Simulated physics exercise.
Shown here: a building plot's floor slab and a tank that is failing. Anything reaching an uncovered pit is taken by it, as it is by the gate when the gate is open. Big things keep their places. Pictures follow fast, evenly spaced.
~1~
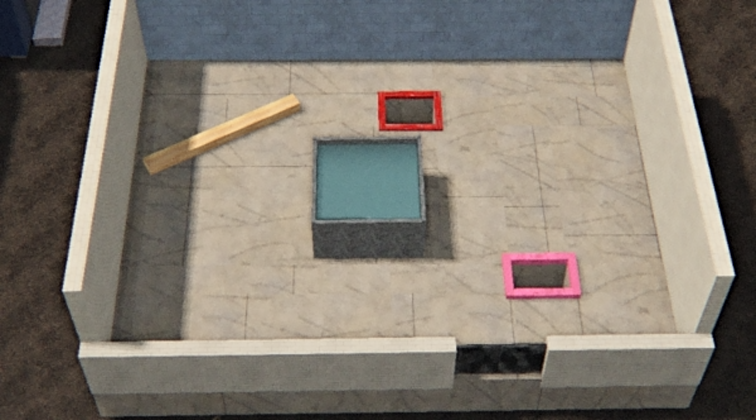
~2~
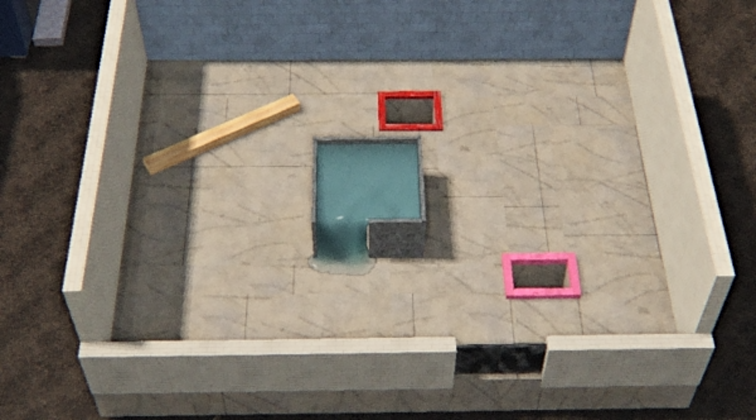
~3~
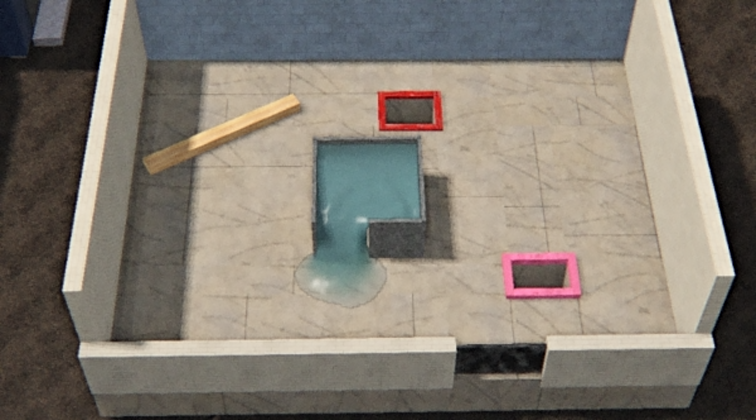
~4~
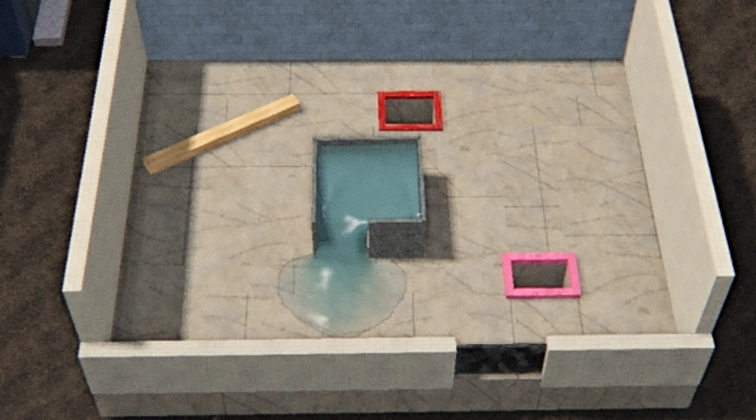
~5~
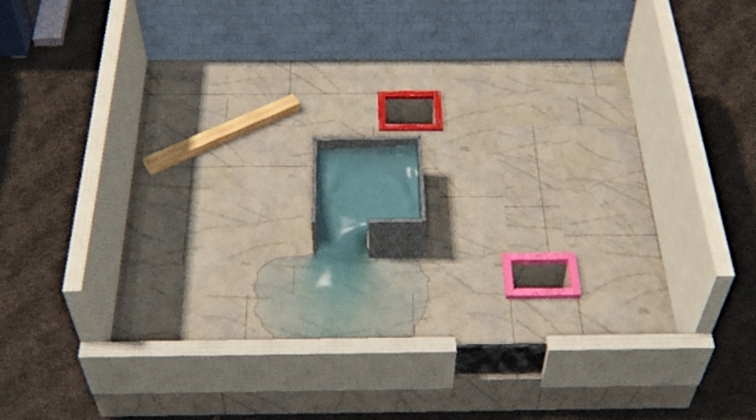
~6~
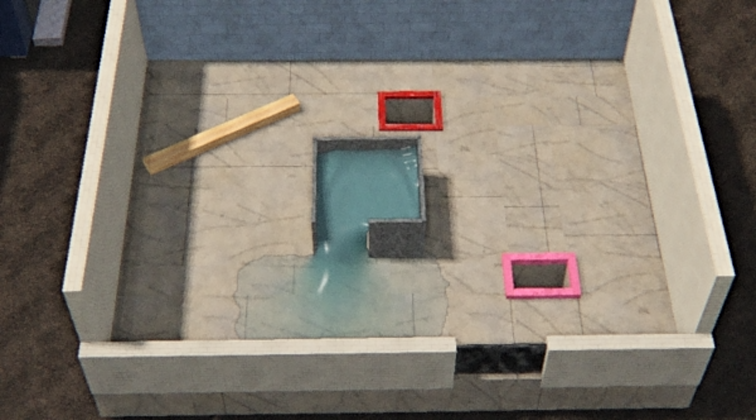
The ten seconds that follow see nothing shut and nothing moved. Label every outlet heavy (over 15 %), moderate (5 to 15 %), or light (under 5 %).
Labels: Gate - light, pink pit - light, red pit - light.
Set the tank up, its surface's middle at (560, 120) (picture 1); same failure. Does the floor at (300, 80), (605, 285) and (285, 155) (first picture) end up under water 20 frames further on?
Checking the three spots, I get high and dry, swamped, high and dry.
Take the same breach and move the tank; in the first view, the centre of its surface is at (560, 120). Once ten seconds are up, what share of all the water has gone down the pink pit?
I'd put the pink pit at 30 per cent of the whole.
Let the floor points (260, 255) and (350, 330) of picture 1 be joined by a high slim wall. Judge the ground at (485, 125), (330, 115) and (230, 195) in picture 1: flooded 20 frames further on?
Listed order - dry, wet, wet.
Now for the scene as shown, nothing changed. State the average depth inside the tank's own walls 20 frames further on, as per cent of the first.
Near 32 in a hundred.
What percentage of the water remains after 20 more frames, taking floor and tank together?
About 100 %.
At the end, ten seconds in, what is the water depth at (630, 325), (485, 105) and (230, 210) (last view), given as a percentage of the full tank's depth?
10, 4, 6 %.
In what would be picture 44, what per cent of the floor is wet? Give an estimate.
About 70 per cent.
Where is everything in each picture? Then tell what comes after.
In the first picture, still water in the open tank at (368, 182).
In the second picture, water pours out at (343, 244) and has run to (312, 259).
In the third picture, the front is at (358, 300), out from the gap at (343, 245).
In the fourth picture, the front is at (330, 331), out from the gap at (343, 246).
In the fifth picture, water pours out at (343, 246) and has run to a hidden place.
In the sixth picture, water pours out at (343, 245) and has run to a hidden place.
A moment on, water covers 15 % of the floor; the gate 0 %, the pink pit 0 %, the red pit 0 %.
Next, water covers 25 % of the floor; the gate 0 %, the pink pit 0 %, the red pit 0 %.
Then, water covers 35 % of the floor; the gate 0 %, the pink pit 0 %, the red pit 0 %.
Later, water covers 70 % of the floor; the gate 0 %, the pink pit 0 %, the red pit 0 %.
In the end, water covers 90 % of the floor; the gate 0 %, the pink pit 0 %, the red pit 2 %.
